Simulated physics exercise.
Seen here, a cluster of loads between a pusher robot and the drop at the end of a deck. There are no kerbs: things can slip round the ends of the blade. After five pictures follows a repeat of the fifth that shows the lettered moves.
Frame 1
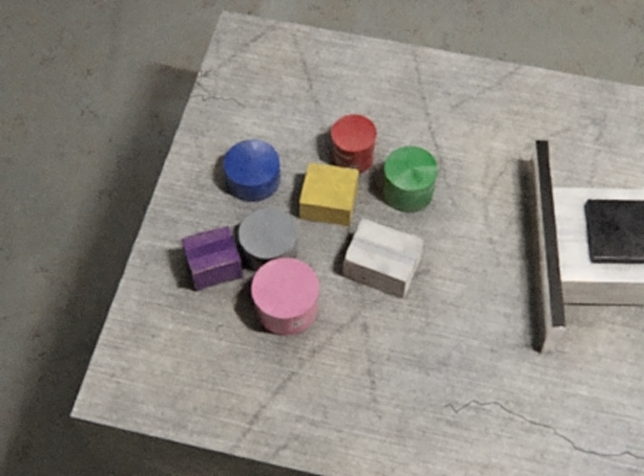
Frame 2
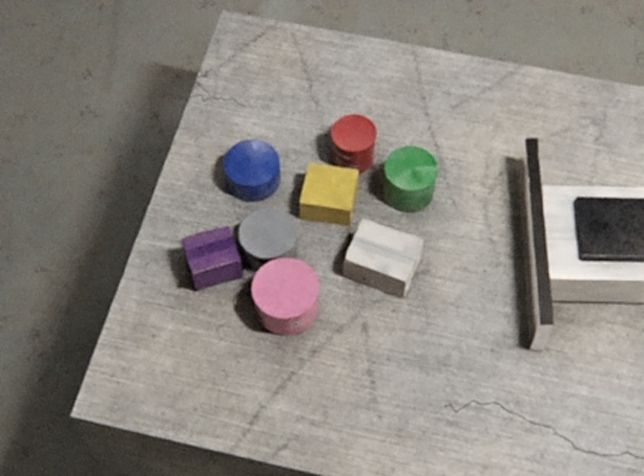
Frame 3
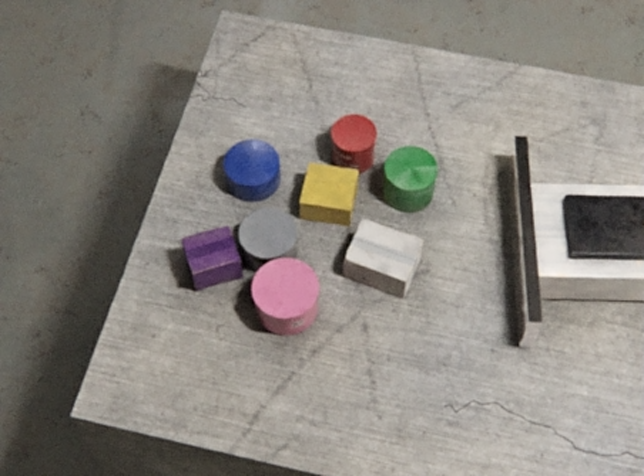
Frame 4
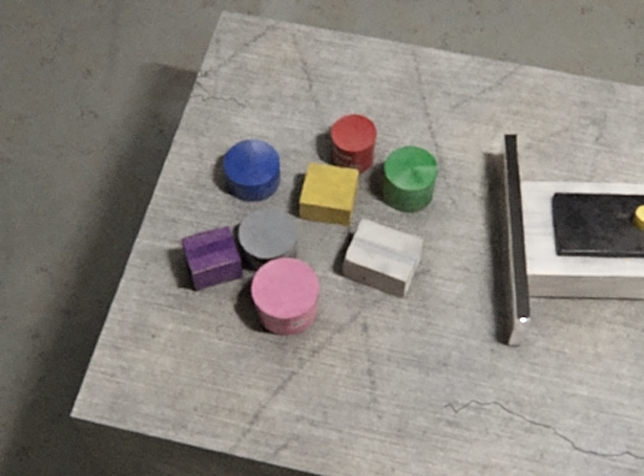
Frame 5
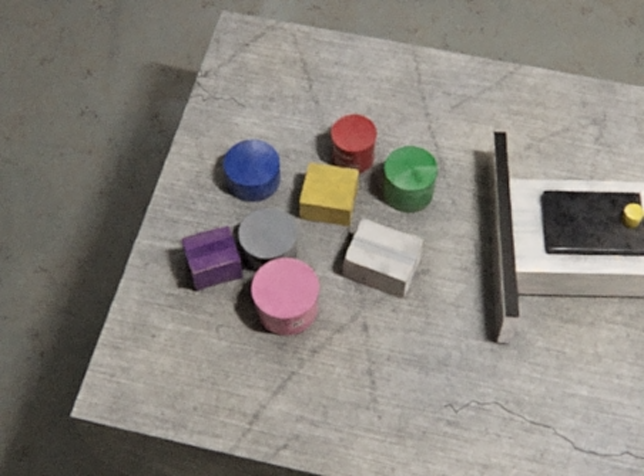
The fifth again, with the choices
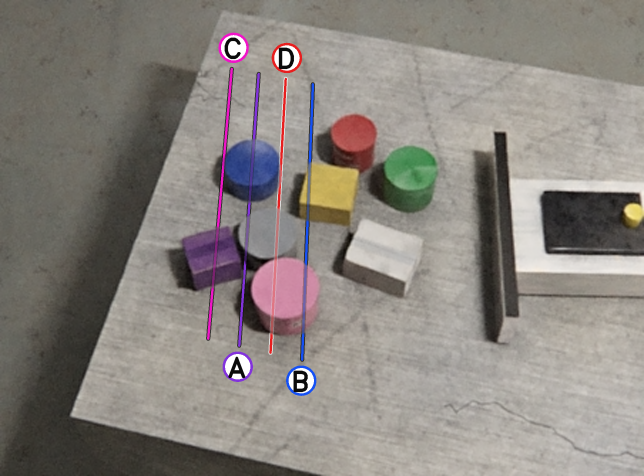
A pusher robot slides slowly left across the deck toward a still cluster of colourful loads.
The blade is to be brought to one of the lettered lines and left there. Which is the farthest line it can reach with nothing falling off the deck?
The farthest safe stop is A.
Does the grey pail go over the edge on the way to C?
By then, yes.
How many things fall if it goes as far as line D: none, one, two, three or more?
The count is none.
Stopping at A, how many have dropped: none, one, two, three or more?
By then, none.
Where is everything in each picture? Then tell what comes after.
In the first picture, yellow crate (329, 194); purple box (212, 258); pink pail (286, 297).
In the second picture, robot (620, 228); green canister (410, 180).
In the third picture, robot (609, 226); red pail (353, 145).
In the fourth picture, robot (597, 224); white box (383, 258).
In the fifth picture, robot (587, 222); purple box (212, 258); pink pail (286, 297); green canister (410, 180).
On the marked copy, A at (250, 199); B at (308, 211); C at (221, 194); D at (279, 205).
Following A. Soon after the start, robot (492, 203); red pail (350, 143); green canister (377, 177).
Later, robot (401, 185); purple box (182, 266); grey pail (221, 231).
In the end, robot (331, 171); grey pail (156, 209); blue canister (178, 164); nothing has fallen.
As for the rest, B is safe but short; C drops the blue canister and grey pail; D is safe but short.
